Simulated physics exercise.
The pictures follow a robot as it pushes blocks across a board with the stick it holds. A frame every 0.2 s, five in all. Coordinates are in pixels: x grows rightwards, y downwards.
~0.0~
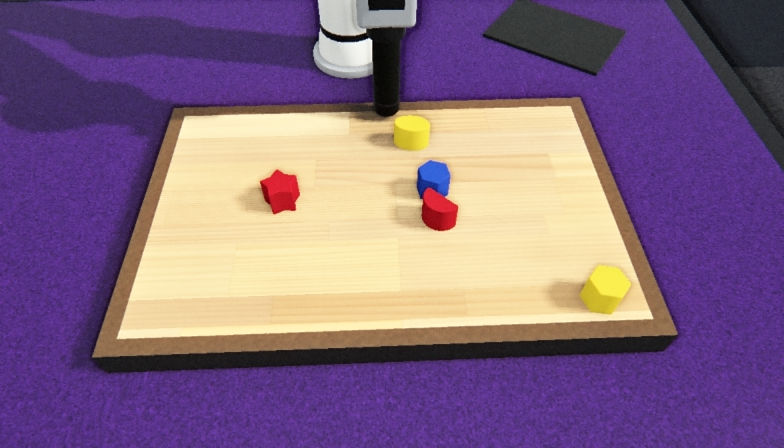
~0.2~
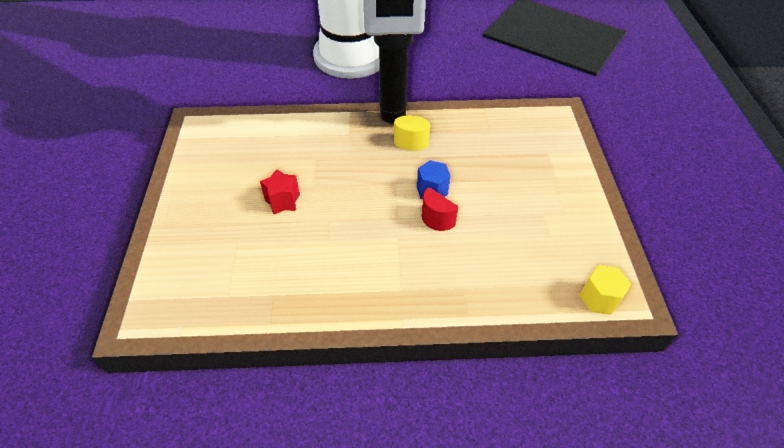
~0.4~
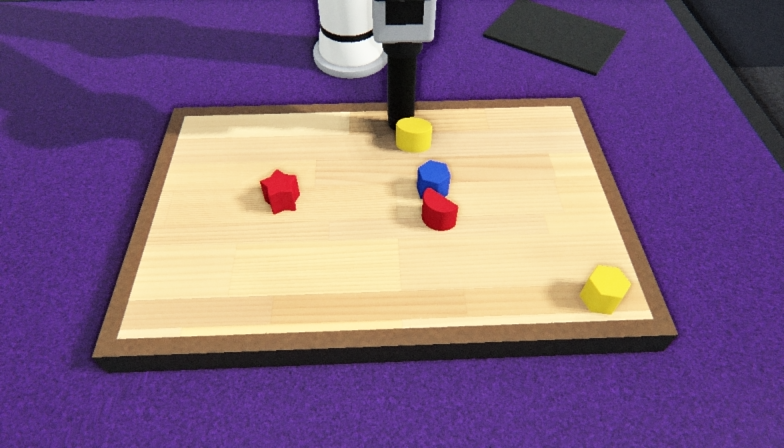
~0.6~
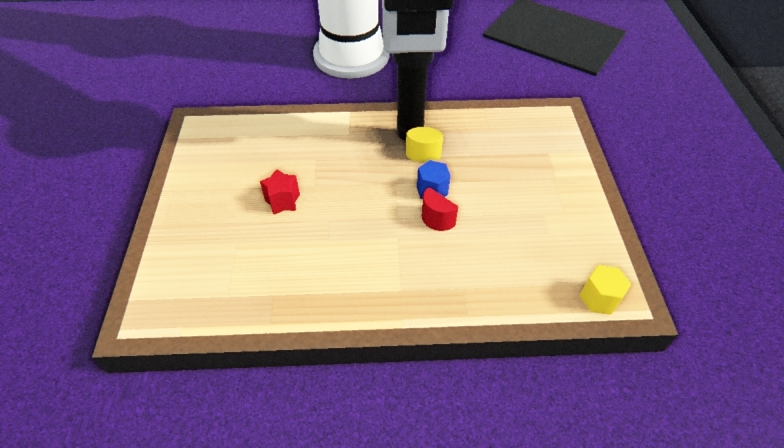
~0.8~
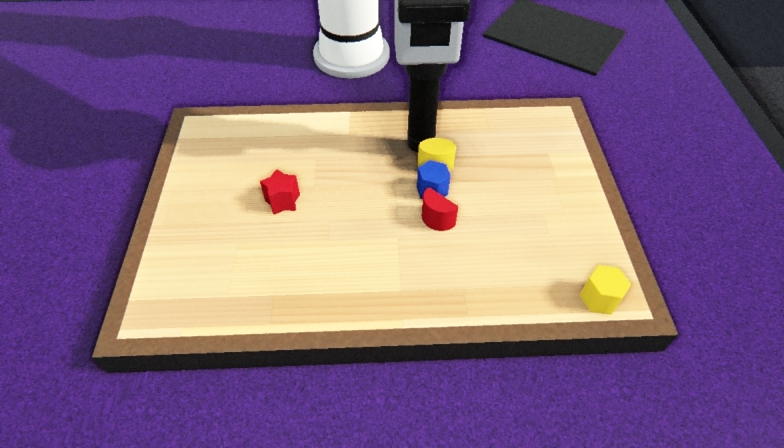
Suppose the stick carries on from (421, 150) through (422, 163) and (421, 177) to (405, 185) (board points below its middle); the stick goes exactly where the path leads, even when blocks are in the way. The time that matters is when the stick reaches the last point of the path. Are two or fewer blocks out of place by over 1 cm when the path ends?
My answer is yes.
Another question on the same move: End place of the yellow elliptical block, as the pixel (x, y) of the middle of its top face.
I think it will end close to (449, 161).
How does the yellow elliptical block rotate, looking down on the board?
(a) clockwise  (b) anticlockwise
I choose b.
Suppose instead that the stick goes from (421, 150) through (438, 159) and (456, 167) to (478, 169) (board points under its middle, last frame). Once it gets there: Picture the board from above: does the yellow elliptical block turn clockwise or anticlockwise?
That block twists clockwise.
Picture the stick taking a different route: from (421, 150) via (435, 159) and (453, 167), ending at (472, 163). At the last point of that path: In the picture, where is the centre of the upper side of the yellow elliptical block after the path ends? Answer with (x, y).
Most likely (466, 167).
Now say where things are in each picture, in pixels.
In the first picture, lower end of the stick at (387, 109), tops of blocks, blue six-sided block at (434, 171), yellow elliptical block at (412, 123), red half-round block at (438, 201).
In the second picture, stick at (393, 116), blocks as before.
In the third picture, stick at (401, 124), yellow elliptical block at (414, 125).
In the fourth picture, stick at (410, 133), yellow elliptical block at (425, 134).
In the fifth picture, stick at (421, 144), blue six-sided block at (434, 171), yellow elliptical block at (437, 146), red half-round block at (438, 201).
The first path, step by step. Halfway along, stick at (423, 165); blue six-sided block at (439, 184), turned 35° clockwise; yellow elliptical block at (448, 160), turned 55° anticlockwise; red half-round block at (437, 204), turned 20° anticlockwise.
At the end, stick at (405, 180); blue six-sided block at (440, 185), turned 45° clockwise; yellow elliptical block at (449, 161), turned 65° anticlockwise; red half-round block at (436, 205), turned 20° anticlockwise.
